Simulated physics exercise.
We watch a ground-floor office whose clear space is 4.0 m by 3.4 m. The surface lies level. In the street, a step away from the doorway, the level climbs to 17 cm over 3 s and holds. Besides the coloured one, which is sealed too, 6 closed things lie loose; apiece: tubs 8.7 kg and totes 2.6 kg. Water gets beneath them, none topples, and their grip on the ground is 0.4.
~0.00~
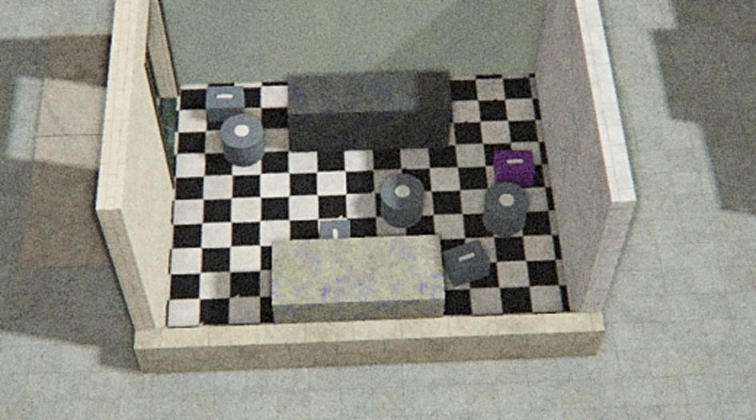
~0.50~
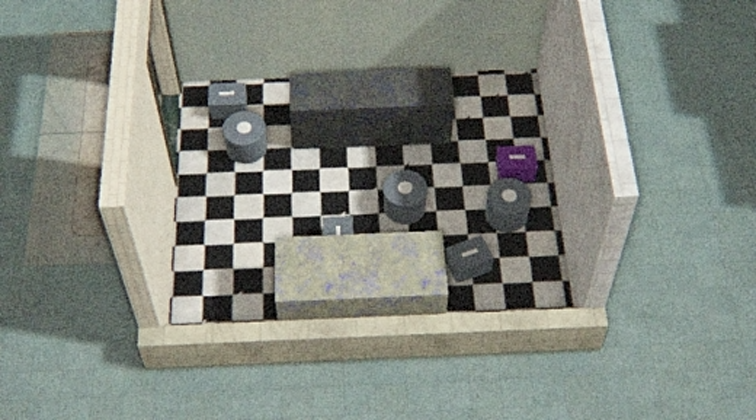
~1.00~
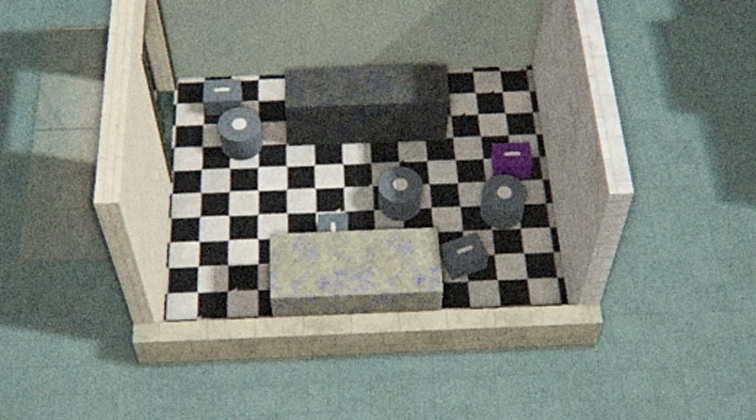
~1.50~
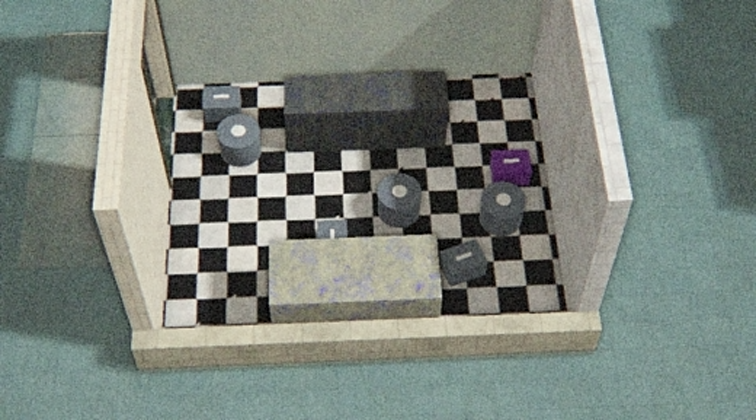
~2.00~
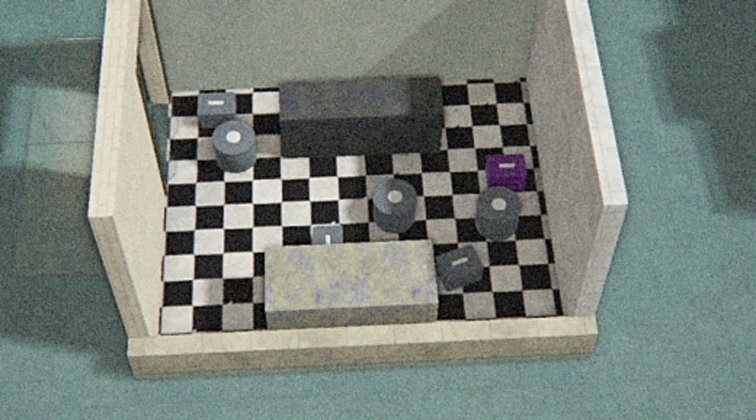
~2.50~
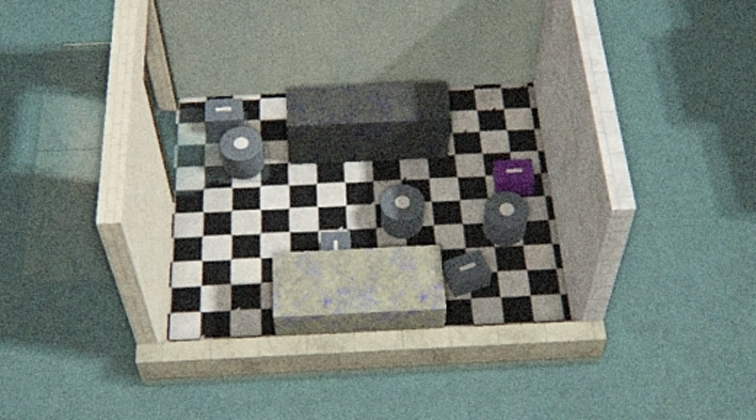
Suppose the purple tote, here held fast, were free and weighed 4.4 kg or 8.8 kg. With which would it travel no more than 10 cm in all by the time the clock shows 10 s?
For it, neither load is enough.
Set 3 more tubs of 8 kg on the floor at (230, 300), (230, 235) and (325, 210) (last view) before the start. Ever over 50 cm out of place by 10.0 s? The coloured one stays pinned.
In that order: Under, under, over.
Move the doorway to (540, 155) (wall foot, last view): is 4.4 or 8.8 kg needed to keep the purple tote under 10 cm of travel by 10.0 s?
Then neither weight holds it.
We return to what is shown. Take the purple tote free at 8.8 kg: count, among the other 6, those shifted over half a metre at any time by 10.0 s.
That makes 6.
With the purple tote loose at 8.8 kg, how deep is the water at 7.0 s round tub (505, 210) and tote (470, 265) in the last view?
About 3 and 2 cm.
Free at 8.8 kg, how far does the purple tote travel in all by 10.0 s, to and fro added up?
Some 60 cm in all.
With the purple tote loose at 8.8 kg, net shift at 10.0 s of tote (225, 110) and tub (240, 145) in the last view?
In turn: 250 cm, 350 cm.
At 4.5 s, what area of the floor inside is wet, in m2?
Some 5.0 m2.
After 3.5 s the purple tote would be 0 cm from its start with 4.4 kg and 0 cm from its start with 8.8 kg; 0 cm of water round it then.
After 4.5 s the purple tote would be 0 cm from its start with 4.4 kg and 0 cm from its start with 8.8 kg; 0 cm of water round it then.
After 7.0 s the purple tote would be 22 cm from its start with 4.4 kg and 9 cm from its start with 8.8 kg; 5 cm of water round it then.
After 10.0 s the purple tote would be 92 cm from its start with 4.4 kg and 65 cm from its start with 8.8 kg; 12 cm of water round it then.
